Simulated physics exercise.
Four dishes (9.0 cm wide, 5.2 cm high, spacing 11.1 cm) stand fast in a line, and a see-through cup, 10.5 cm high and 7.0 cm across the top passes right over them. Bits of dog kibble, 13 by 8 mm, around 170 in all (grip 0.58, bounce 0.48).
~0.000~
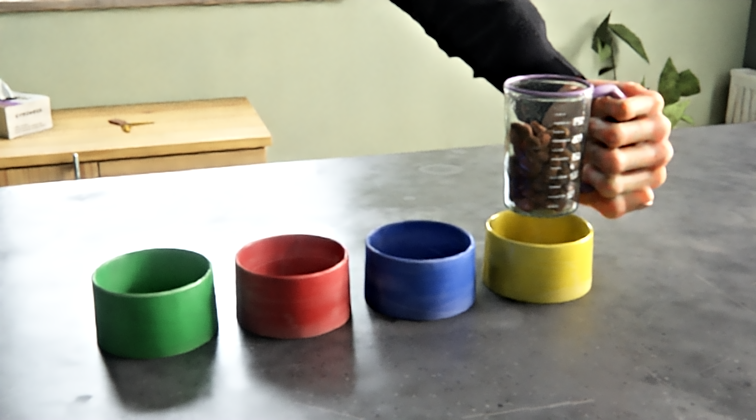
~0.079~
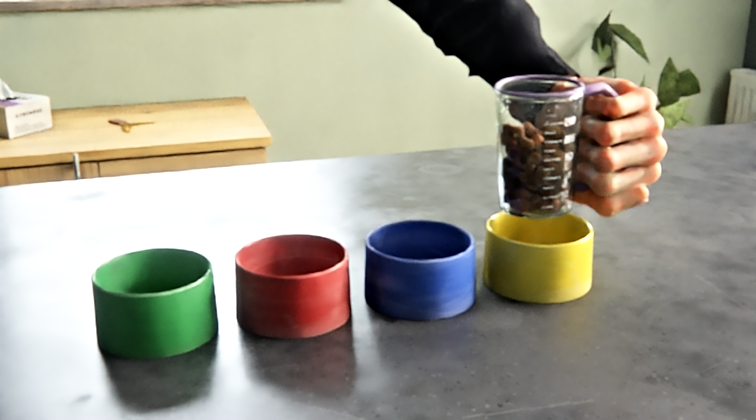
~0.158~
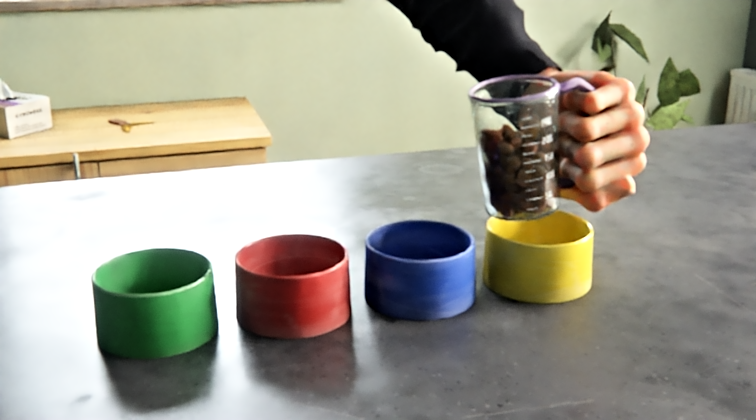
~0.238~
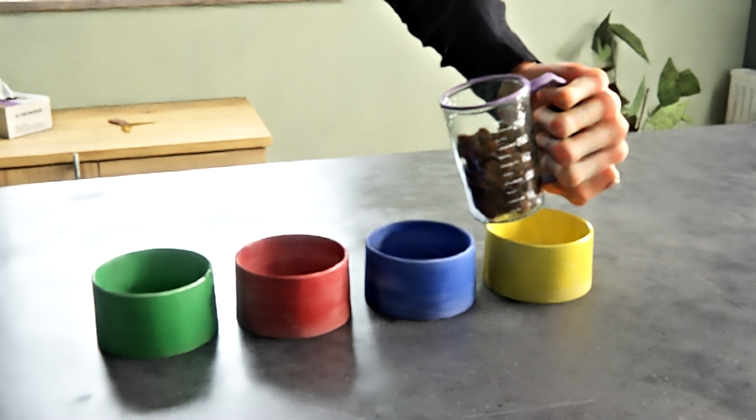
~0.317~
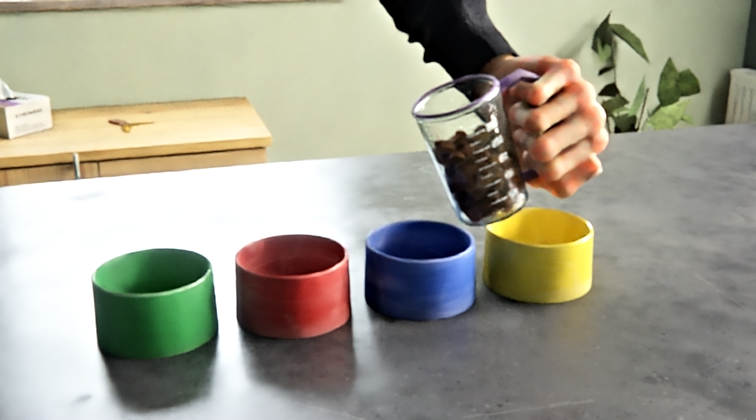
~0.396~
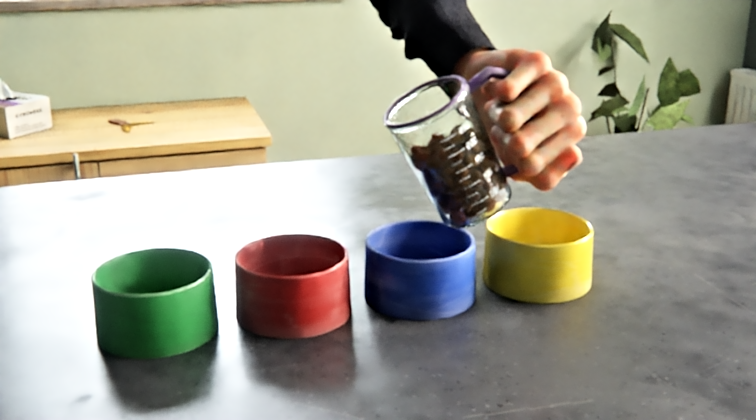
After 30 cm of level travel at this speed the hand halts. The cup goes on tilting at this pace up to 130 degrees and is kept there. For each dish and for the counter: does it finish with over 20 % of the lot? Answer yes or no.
Red no, blue no, green yes, yellow no, counter no.
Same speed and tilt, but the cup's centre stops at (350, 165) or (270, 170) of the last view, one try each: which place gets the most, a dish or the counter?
The winner: Red, then counter.
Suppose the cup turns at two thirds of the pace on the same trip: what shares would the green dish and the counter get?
Green 100; counter 0.
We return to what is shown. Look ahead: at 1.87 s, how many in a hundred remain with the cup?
About 0 per cent.
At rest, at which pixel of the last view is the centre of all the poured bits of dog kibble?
At about (149, 300).
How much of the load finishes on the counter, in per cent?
Roughly 0 per cent.
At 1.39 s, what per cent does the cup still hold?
Roughly 85 per cent.
After 0.99 s, tilt 76 degrees; cup holds 100 %.
Then, at 1.39 s, tilt 108 degrees; cup holds 85 %, green 10 %.
After 1.87 s, tilt 130 degrees; cup holds 0 %, green 100 %.
At rest (2.2 s), red 0 %, blue 0 %, green 100 %, yellow 0 %, counter 0 %.
